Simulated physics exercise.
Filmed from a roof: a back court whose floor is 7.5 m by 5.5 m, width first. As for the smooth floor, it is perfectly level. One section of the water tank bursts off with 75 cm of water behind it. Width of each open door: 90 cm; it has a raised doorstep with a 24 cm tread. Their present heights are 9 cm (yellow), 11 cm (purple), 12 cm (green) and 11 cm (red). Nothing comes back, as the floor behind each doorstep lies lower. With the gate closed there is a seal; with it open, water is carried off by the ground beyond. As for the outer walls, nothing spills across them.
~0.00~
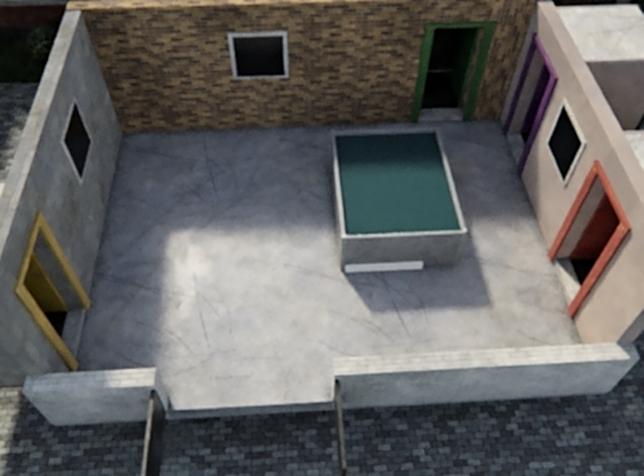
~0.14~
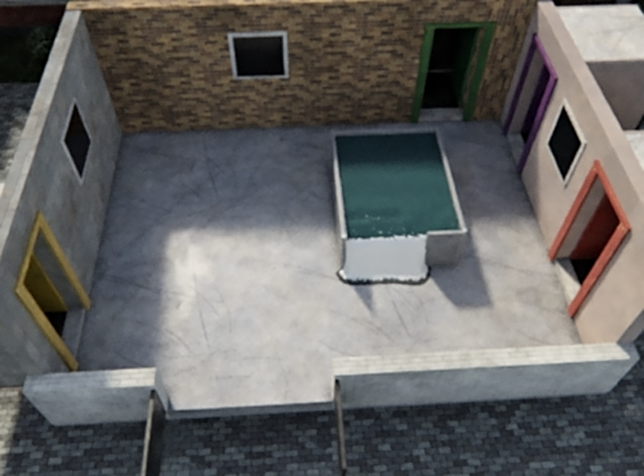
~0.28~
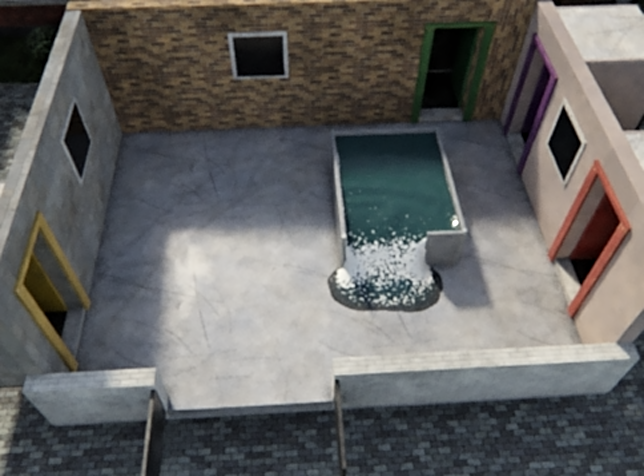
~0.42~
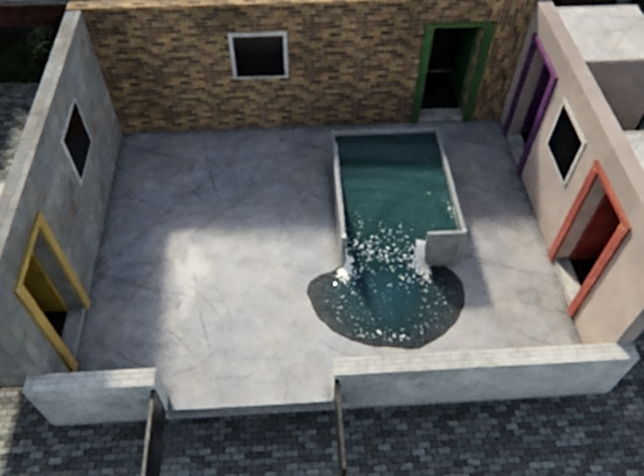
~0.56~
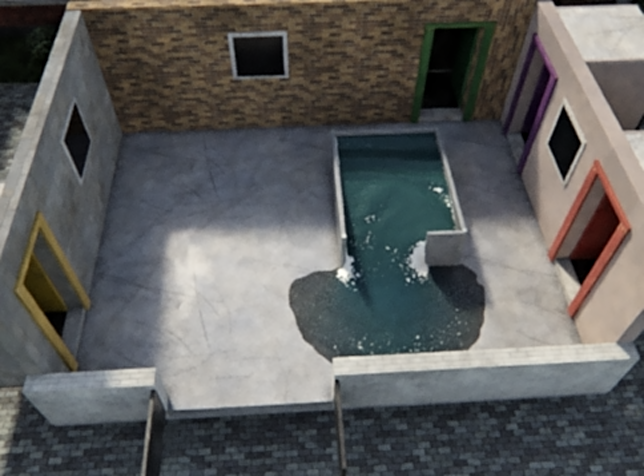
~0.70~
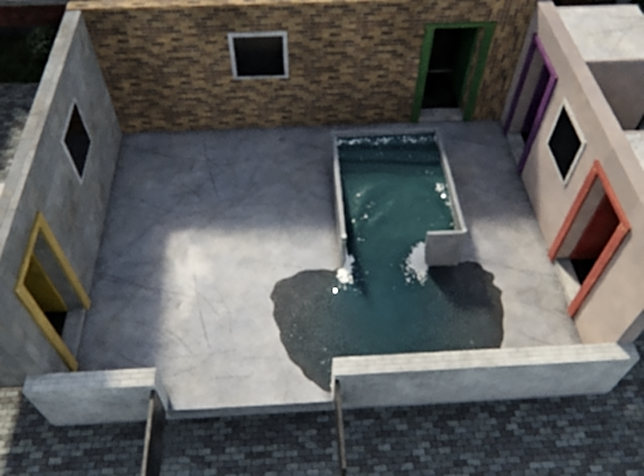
Water burst through the front of a raised tank in a walled courtyard, foaming white at first, then spread across the smooth grey floor in a widening dark pool that reached the low front wall.
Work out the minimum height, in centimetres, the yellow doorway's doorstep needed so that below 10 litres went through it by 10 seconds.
The minimum is roughly 14 cm.
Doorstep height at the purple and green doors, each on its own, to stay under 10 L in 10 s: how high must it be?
About 11.5 cm at purple and about 15 cm at green.
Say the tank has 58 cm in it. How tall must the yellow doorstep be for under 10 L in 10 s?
About 10.0 cm.
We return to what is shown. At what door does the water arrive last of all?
Last in order comes the green door.
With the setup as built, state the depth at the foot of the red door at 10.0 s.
Some 6.0 cm.
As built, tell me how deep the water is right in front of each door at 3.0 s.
In cm: Yellow 9, purple 0, green 0, red 17.
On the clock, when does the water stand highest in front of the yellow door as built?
3.8 s.
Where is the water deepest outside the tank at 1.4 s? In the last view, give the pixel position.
Around pixel (387, 370).
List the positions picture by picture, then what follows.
In the first frame, still water, 75 cm deep, in the water tank at (394, 182); the yellow door at (58, 301) is dry.
In the second frame, the gap is at (384, 254), the front 0.4 m out at (412, 282); the back of the water tank holds 75 cm.
In the third frame, the front is at (405, 308), 0.8 m from the gap at (383, 256); 1.1 m2 of floor is wet, 75 cm left at the back.
In the fourth frame, the front is at (395, 343), 1.4 m from the gap at (383, 257); 2.5 m2 of floor is wet, 75 cm left at the back.
In the fifth frame, the gap is at (383, 258), the front 2.0 m out at a hidden place; the back of the water tank holds 74 cm.
In the sixth frame, the gap is at (383, 257), the front 2.1 m out at a hidden place; the back of the water tank holds 66 cm; 3.1 m in a straight line remain to the yellow door at (58, 301).
After 1.4 s water covers 20 % of the floor, deepest (46 cm) near (387, 370); it has not reached the yellow door.
After 3.0 s water covers 35 % of the floor, deepest (34 cm) near (573, 371); 9 cm at the yellow door, 0 litres in over its 9 cm doorstep.
After 10.0 s water covers 90 % of the floor, deepest (11 cm) near (475, 205); 5 cm at the yellow door, 52 litres in over its 9 cm doorstep.
At the yellow door as built, the water arrived by 2.9 s and peaked near 16 cm at 3.8 s.
With a doorstep of 11.5 cm, 24 litres would have come in within the 10 s; with 15.5 cm, 5 litres. So under 10 litres takes about 14 cm.
